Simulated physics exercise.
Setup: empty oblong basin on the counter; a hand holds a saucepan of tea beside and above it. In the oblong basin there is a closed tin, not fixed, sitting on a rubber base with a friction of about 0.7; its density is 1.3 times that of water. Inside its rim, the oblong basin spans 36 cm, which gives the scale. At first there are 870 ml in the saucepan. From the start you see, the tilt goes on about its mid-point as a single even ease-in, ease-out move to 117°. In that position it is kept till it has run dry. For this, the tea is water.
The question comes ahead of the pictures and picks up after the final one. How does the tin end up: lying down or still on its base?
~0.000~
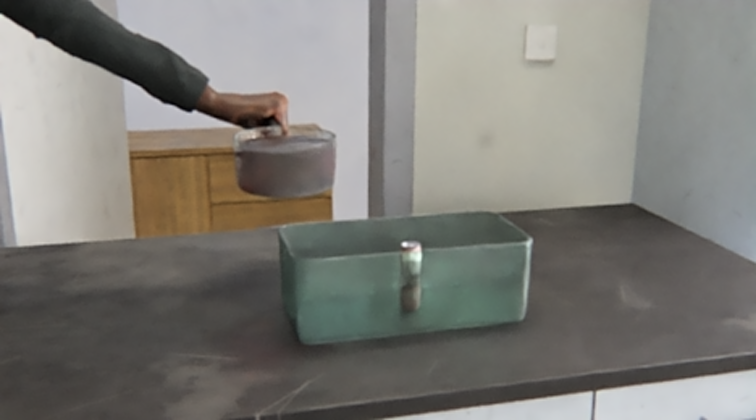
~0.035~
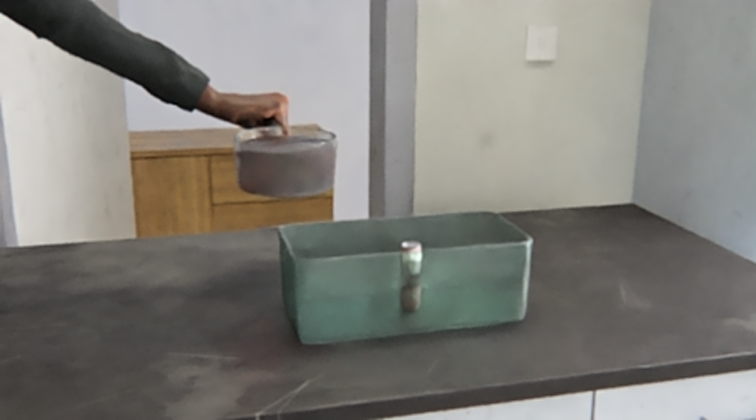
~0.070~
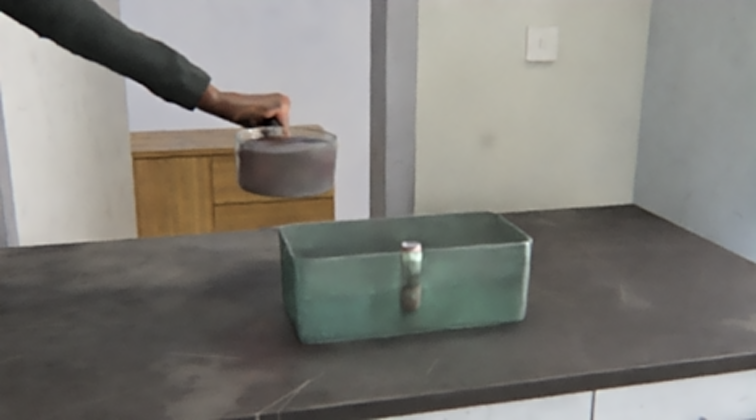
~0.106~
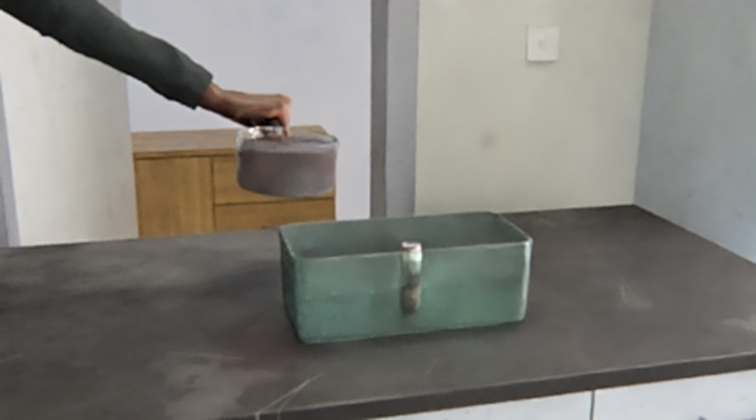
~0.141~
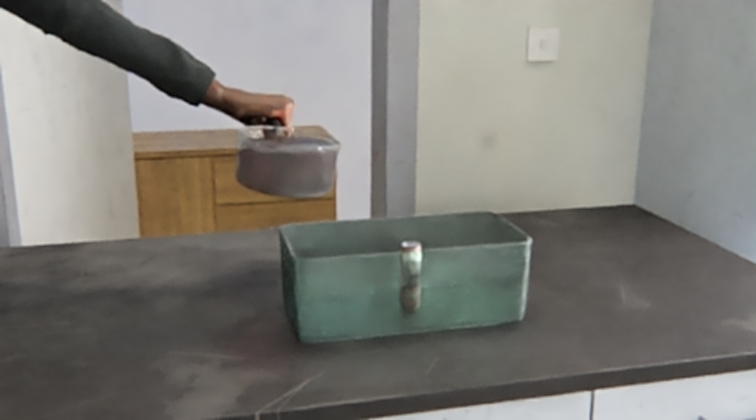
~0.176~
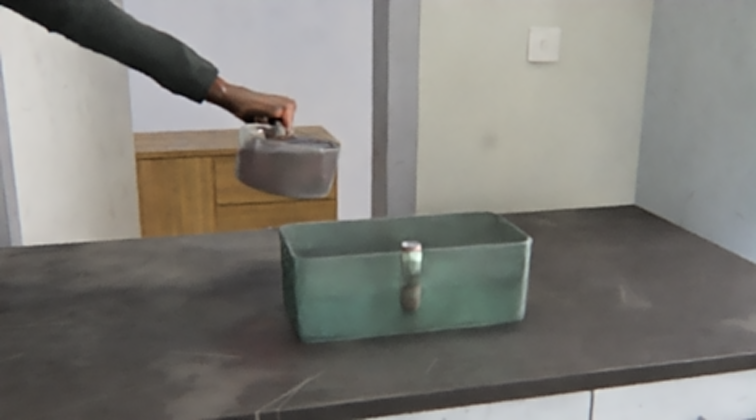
Looks to me like it holds out.
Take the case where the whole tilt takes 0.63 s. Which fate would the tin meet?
Result: Tin upright.
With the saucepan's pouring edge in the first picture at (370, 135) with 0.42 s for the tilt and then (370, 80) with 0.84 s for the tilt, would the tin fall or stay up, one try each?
In the first try it comes down; in the second it remains standing.
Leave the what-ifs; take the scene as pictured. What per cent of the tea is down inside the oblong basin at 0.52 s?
Near 18 in a hundred.
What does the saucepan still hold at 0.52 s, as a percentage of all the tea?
Still held: Roughly 44 % of the total.
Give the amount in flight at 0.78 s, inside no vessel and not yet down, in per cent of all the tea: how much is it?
I'd put it at about 5 per cent of the liquid.
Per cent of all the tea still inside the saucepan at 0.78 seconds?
Around 4 in a hundred.
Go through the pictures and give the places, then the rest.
The first frame shows tilt 0°; pouring edge (335, 136); surface from (236, 146) to (332, 142); the oblong basin's rim runs from (286, 244) to (512, 226); the tin's top is at (411, 247).
The second frame shows tilt 1°; pouring edge (335, 136); surface from (236, 146) to (332, 142).
The third frame shows tilt 2°; pouring edge (336, 138); surface from (237, 146) to (333, 143).
The fourth frame shows tilt 5°; pouring edge (337, 140); surface from (238, 145) to (334, 143).
The fifth frame shows tilt 8°; pouring edge (338, 143); surface from (239, 145) to (335, 144).
The sixth frame shows tilt 12°; pouring edge (339, 147); surface from (241, 145) to (336, 144).
By 0.52 s the tilt is 81° and 43 per cent is still to pour; the tin stands where it began.
By 0.78 s the tilt is 116° and 4 per cent is still to pour; the tin stands where it began.
By 1.05 s the tilt is 117° and 0 per cent is still to pour; the tin stands where it began.
By 1.34 s the tilt is 117° and 0 per cent is still to pour; the tin stands where it began.
At rest the tin stands where it began.
